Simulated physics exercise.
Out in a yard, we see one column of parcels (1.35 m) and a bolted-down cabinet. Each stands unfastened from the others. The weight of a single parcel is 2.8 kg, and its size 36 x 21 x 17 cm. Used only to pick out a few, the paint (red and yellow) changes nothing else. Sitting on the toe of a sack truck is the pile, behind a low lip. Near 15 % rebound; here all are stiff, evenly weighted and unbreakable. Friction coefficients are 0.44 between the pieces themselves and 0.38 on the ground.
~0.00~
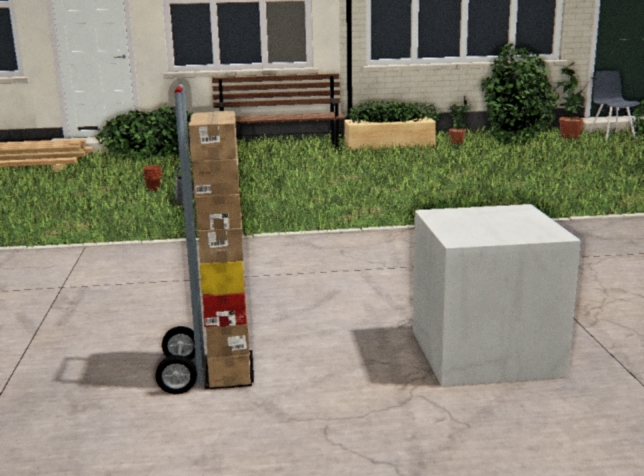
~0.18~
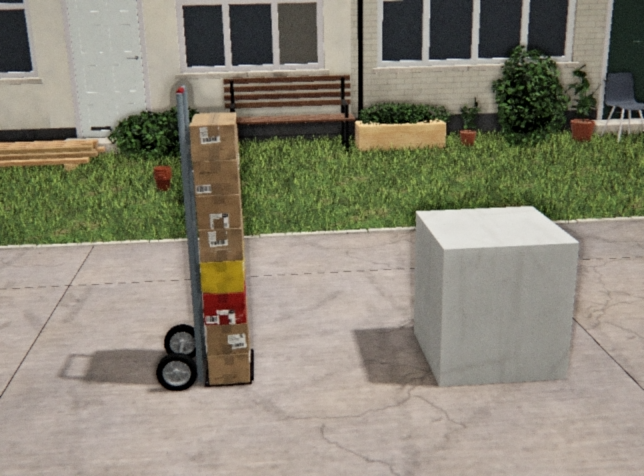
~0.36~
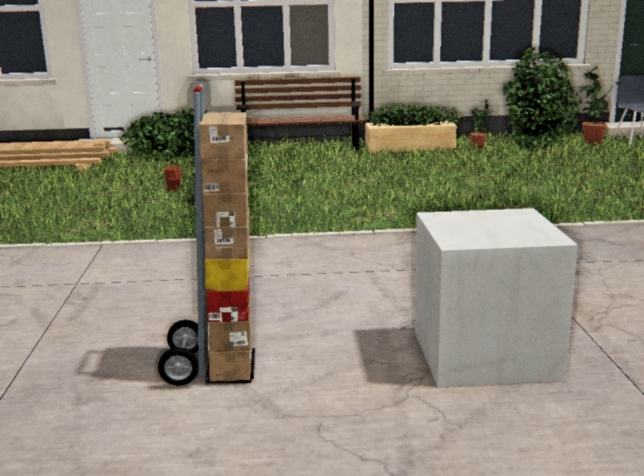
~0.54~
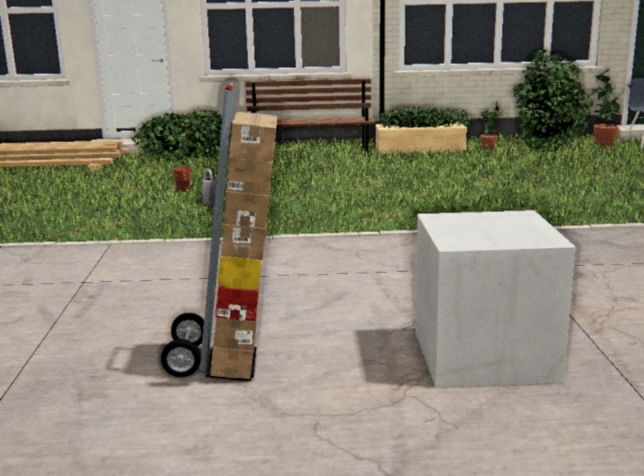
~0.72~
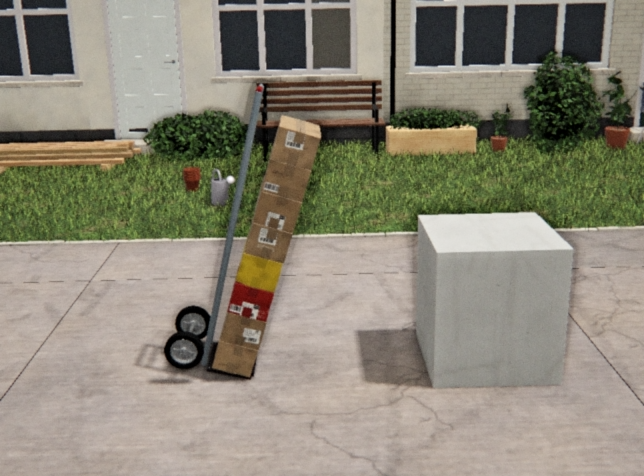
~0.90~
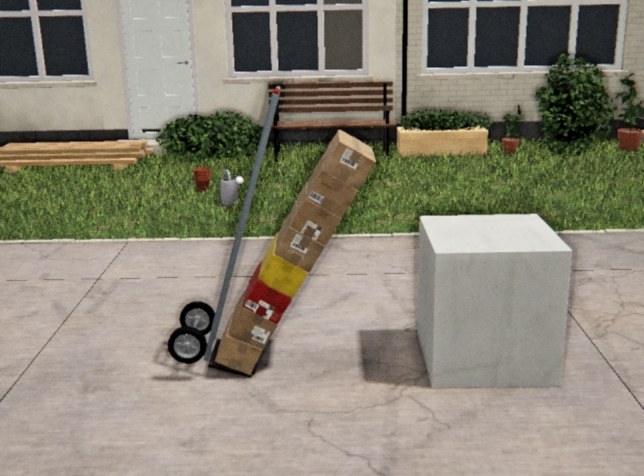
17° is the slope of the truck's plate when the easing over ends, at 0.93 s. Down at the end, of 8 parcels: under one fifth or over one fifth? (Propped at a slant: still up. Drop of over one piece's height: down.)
My guess is a bigger share than a fifth ends down.
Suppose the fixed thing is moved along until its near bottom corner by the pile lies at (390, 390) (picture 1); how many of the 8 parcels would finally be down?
My answer would be 3.
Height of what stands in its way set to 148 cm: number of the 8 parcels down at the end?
You'd end up with 4 of them.
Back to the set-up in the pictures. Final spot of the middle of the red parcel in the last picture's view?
End point in last frame: Roughly (303, 319).
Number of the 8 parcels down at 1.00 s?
By then, 2.
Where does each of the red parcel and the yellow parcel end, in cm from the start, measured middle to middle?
For red it's roughly 40 cm, and for yellow it's roughly 60 cm.
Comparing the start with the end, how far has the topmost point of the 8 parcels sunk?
By about 45 cm, start to end.
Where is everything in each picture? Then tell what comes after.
In the first picture (pixels give the middle of a visible side; the camera moves round a little), truck frame (183, 156) 0° forward; red parcel (225, 311); yellow parcel (222, 279); none has stirred.
In the second picture, truck frame (184, 157) 0° forward; red parcel (225, 309).
In the third picture, truck frame (198, 154) 3° forward; yellow parcel (226, 275) 22 mm from its place; red parcel (227, 307) 17 mm from its place; movement in 6 of them.
In the fourth picture, truck frame (222, 152) 9° forward; yellow parcel (240, 274) 8° from how it stood; red parcel (237, 305) 8° from how it stood; steepest lean 8°, the parcel at (232, 364); movement in 8 of them.
In the fifth picture, truck frame (246, 151) 14° forward; yellow parcel (259, 273) 18° from how it stood; red parcel (251, 303) 18° from how it stood; steepest lean 18°, the parcel at (286, 181); movement in 8 of them.
In the sixth picture, truck frame (260, 152) 17° forward; yellow parcel (283, 277) 31° from how it stood; red parcel (267, 303) 31° from how it stood; steepest lean 31°, the parcel at (332, 195); movement in 8 of them.
After 1.00 s, 2 of the 8 parcels down; red parcel 42° from how it stood; yellow parcel 42° from how it stood, 52 mm lower.
After 1.14 s, 5 of the 8 parcels down; red parcel 60° from how it stood, 10 cm lower; yellow parcel 60° from how it stood, 19 cm lower.
In the end (2.0 s), 6 of the 8 parcels down; red parcel 63° from how it stood, 17 cm lower; yellow parcel 63° from how it stood, 27 cm lower. That is 75 per cent. From the last view, middles, red parcel near (303, 319), yellow parcel near (331, 307).
